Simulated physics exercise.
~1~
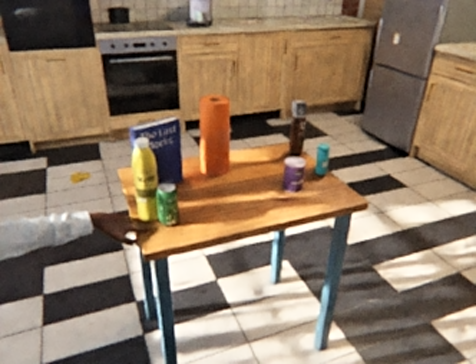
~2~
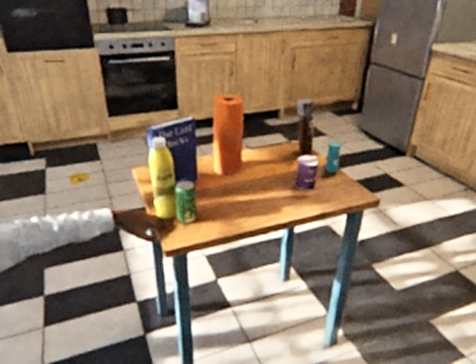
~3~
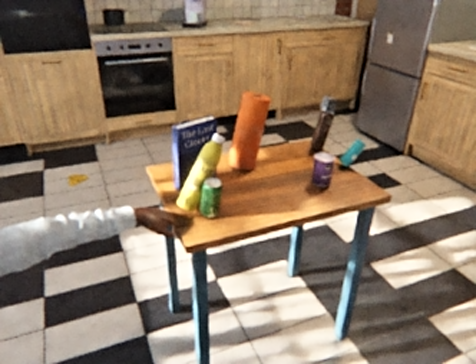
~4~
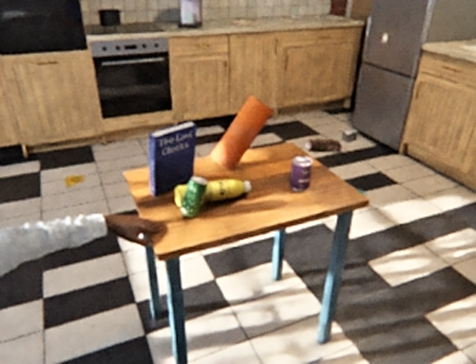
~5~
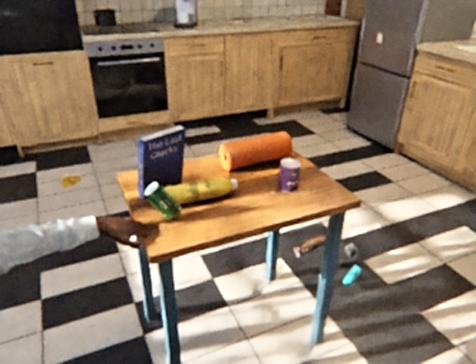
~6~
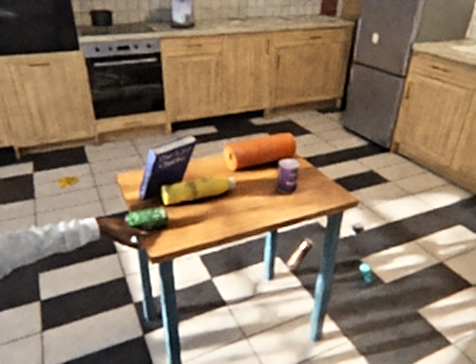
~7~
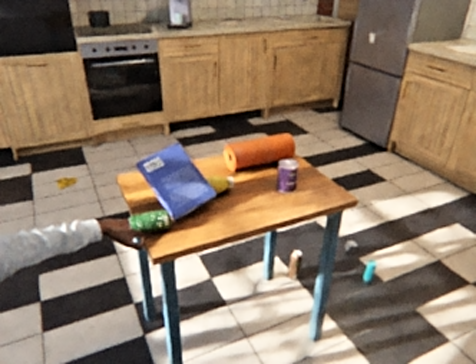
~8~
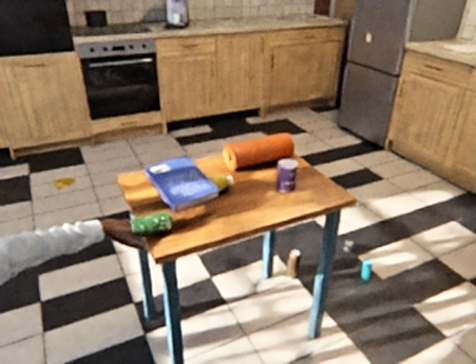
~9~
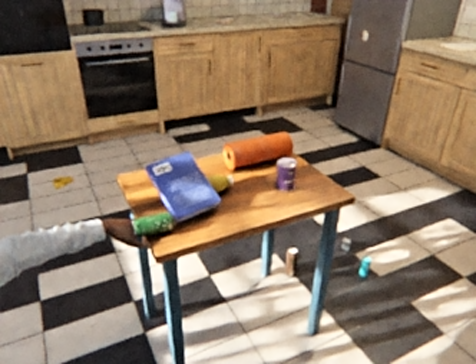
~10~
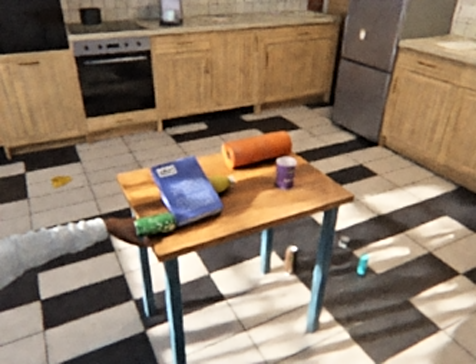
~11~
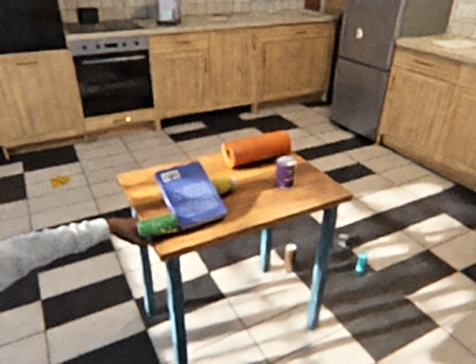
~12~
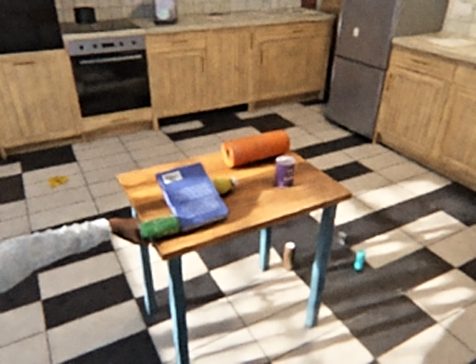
A small wooden side table with blue legs jerks right and then back left in a sunlit kitchen with a checkered floor, seen from slightly above, a sleeved arm reaching to its left edge. On top stand a blue book, yellow bottle and green can at left, an orange roll behind, and a purple tin, brown can, small grey item and turquoise shaker at right. The last three tip and drop to the floor on the right as the bottle, green can and roll topple. Then the book falls across the bottle. Finally everything lies still, only the purple tin standing on the tabletop.
